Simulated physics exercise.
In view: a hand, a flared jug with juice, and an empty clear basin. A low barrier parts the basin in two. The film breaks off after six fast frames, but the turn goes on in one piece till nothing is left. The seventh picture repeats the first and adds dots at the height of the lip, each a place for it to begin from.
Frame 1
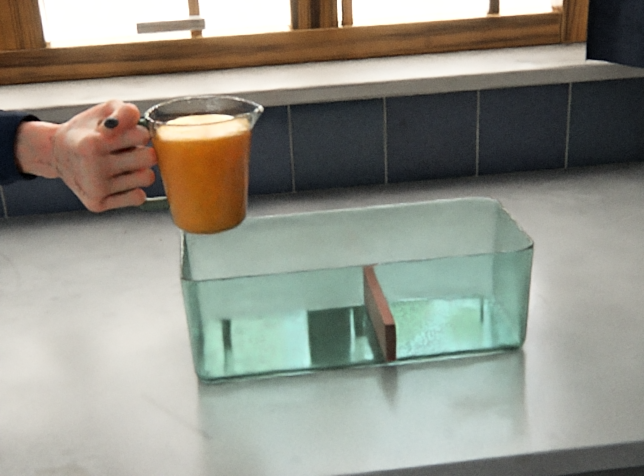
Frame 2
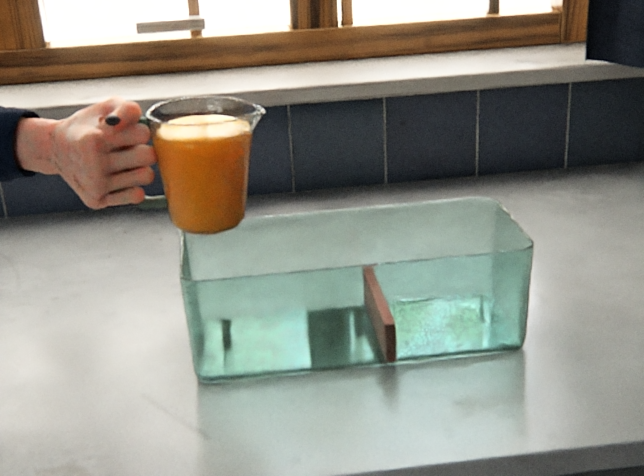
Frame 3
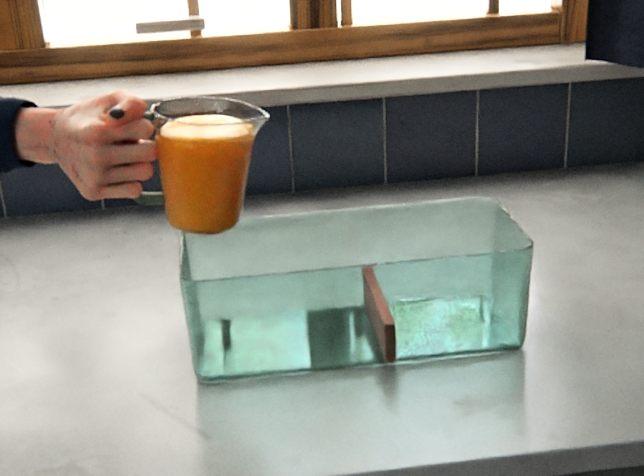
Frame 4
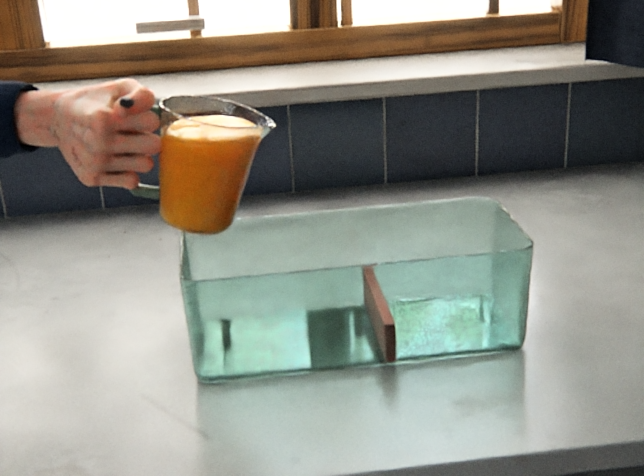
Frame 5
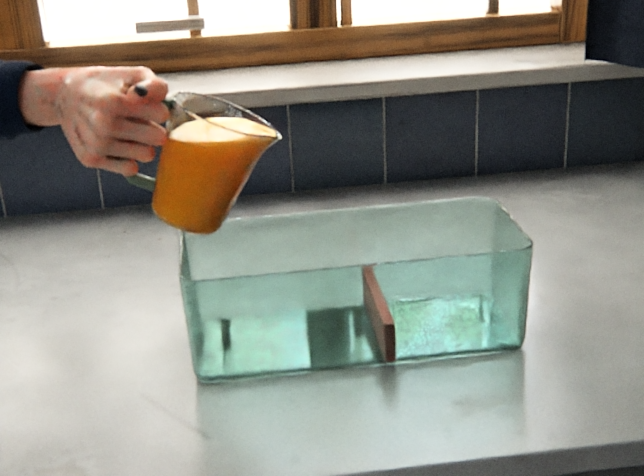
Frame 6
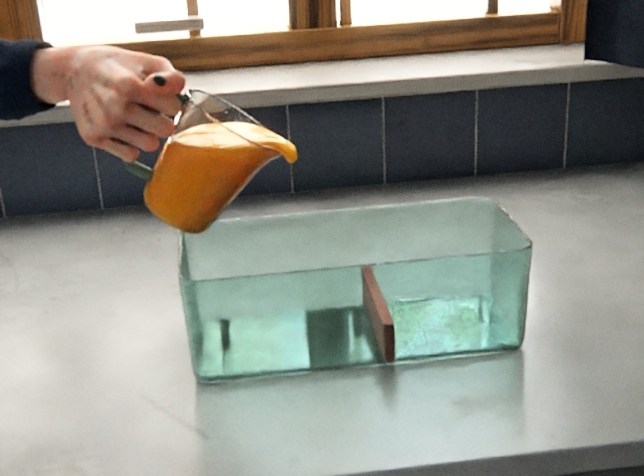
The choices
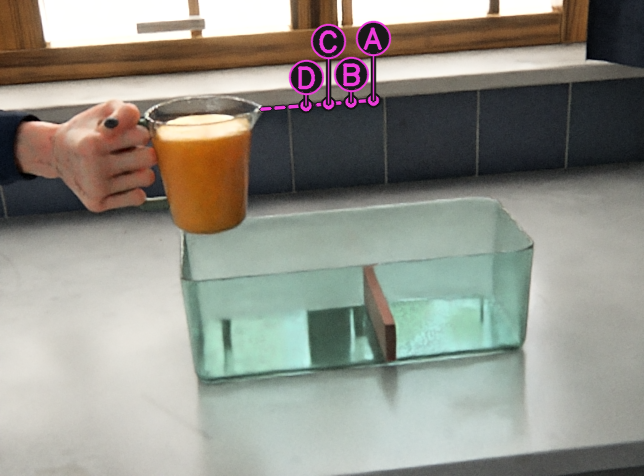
A hand held a glass jug of orange juice above the left side of an empty clear basin with a low divider, then gradually tilted it rightward until juice began to come over the lip.
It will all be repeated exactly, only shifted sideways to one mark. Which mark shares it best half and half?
The answer is dot D.
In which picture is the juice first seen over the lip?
Picture 6.
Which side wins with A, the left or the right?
The right side.
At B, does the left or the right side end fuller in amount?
The right one.
On the marked copy, A at (373, 100); B at (351, 102); C at (328, 103); D at (306, 105).
Choosing A, about 2 % ends left of the wall and 98 % right of it.
Choosing B, about 2 % ends left of the wall and 98 % right of it.
Choosing C, about 7 % ends left of the wall and 93 % right of it.
Choosing D, about 50 % ends left of the wall and 50 % right of it.
